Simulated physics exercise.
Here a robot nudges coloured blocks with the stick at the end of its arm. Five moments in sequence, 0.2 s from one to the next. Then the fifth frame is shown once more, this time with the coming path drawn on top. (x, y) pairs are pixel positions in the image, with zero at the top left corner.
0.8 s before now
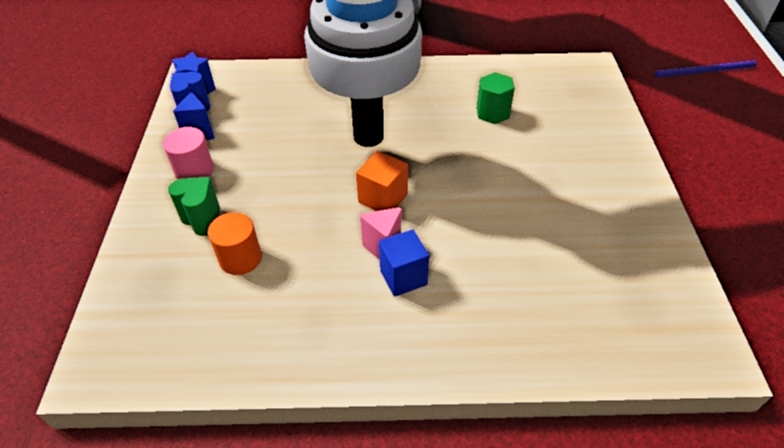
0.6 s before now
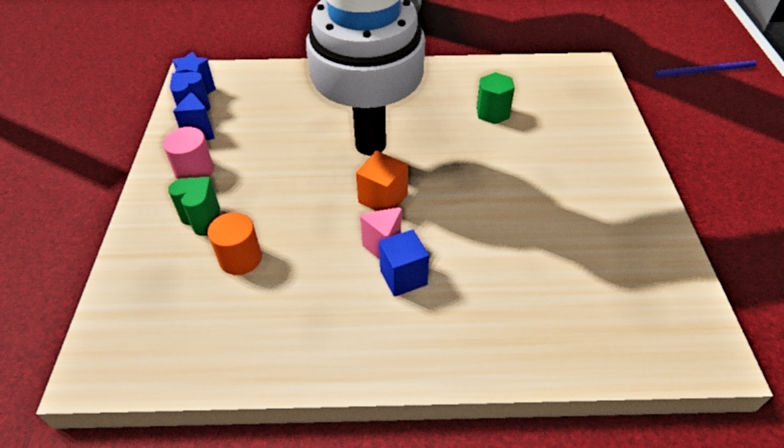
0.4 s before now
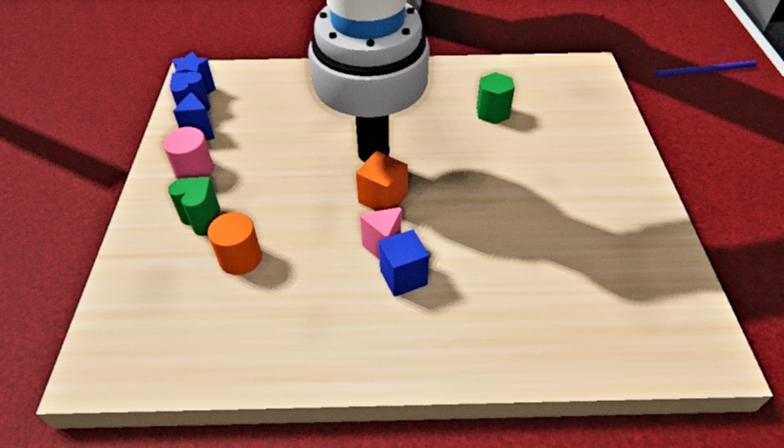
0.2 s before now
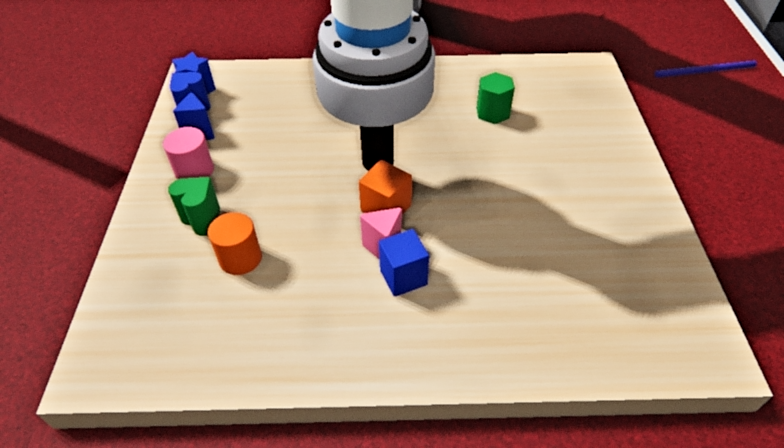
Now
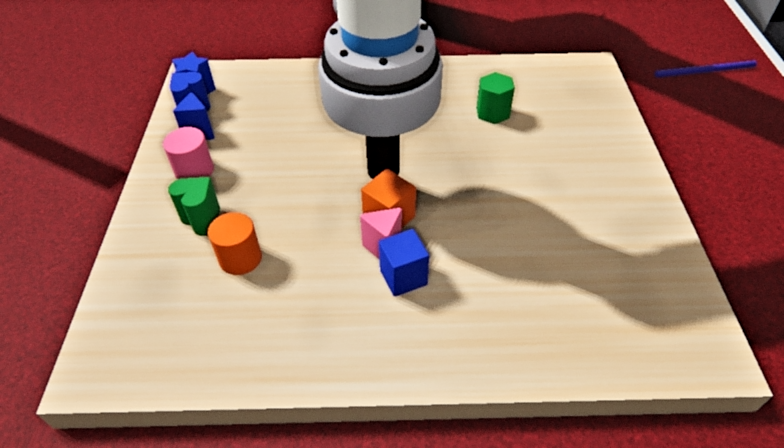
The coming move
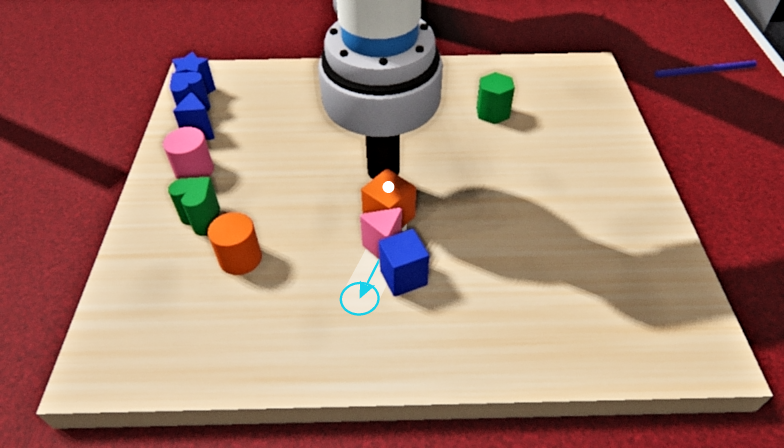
On a wooden board, a robot's stick moves down and nudges an orange block slightly toward a pink one.
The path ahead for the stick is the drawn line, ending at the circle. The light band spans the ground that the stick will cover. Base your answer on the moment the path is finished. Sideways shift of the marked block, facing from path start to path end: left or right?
To the left.
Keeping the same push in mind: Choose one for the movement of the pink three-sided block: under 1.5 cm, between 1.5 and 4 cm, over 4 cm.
Final distance: More than 4 cm.
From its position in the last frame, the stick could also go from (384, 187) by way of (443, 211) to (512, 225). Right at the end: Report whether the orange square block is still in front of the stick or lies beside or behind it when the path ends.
The stick has lost it.
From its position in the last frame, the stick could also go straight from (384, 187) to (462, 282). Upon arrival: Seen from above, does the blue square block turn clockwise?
That would be a no.
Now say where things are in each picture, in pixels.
The first picture shows stick's lower end at (369, 138); pink three-sided block at (383, 219); orange square block at (382, 167); blue square block at (404, 247).
The second picture shows stick at (371, 146); blocks still.
The third picture shows stick at (374, 154); blocks still.
The fourth picture shows stick at (378, 163); orange square block at (385, 177).
The fifth picture shows stick at (384, 171); pink three-sided block at (383, 219); orange square block at (388, 187); blue square block at (404, 247).
Drawn move, from (384, 187) over (390, 221) and (380, 259) to (360, 298); the dot is on the orange square block.
On the path given first. One third of the way, stick at (389, 207); pink three-sided block at (375, 244), turned 40° clockwise; orange square block at (404, 225), turned 15° anticlockwise; blue square block at (409, 264).
Two thirds of the way, stick at (379, 244); pink three-sided block at (368, 266), turned 55° clockwise; orange square block at (411, 254), turned 60° anticlockwise; blue square block at (418, 290).
At the end, stick at (358, 284); pink three-sided block at (354, 297), turned 20° clockwise; orange square block at (403, 269), turned 115° anticlockwise; blue square block at (434, 305).
